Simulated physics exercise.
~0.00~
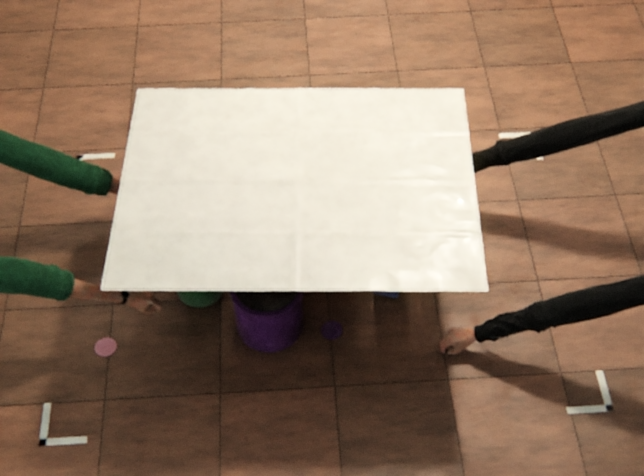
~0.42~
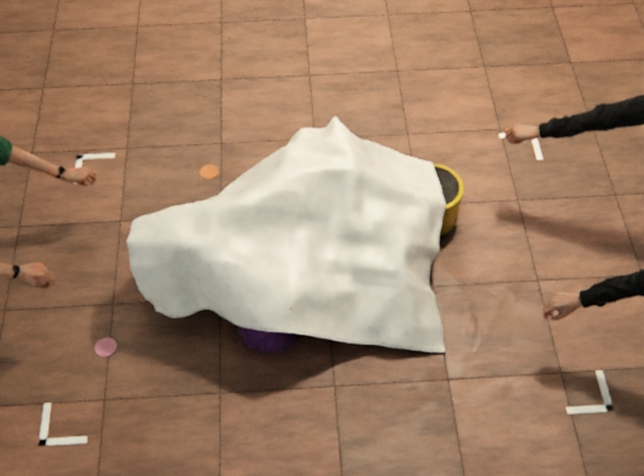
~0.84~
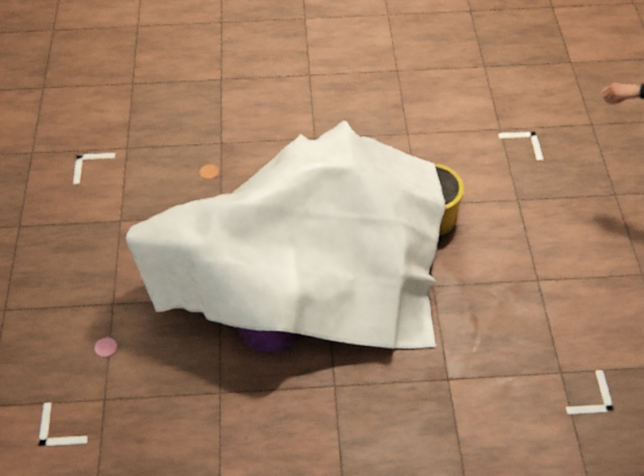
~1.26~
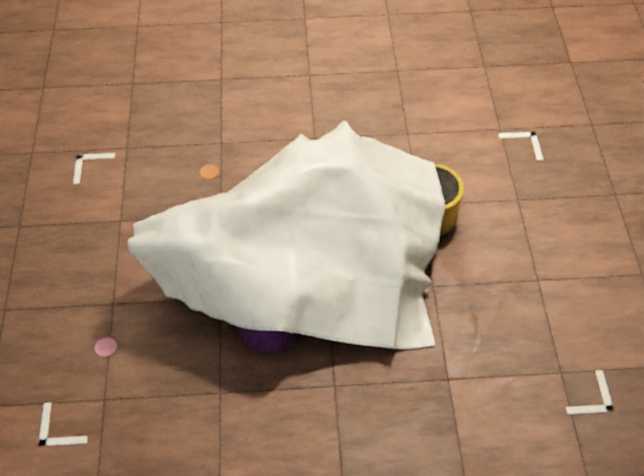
The footage shows two pairs of arms holding a pale sheet level above containers on a tiled floor, then letting go and withdrawing as it drops and drapes unevenly over them, leaving a yellow-rimmed container and part of a purple pot exposed, with pink and orange discs uncovered.
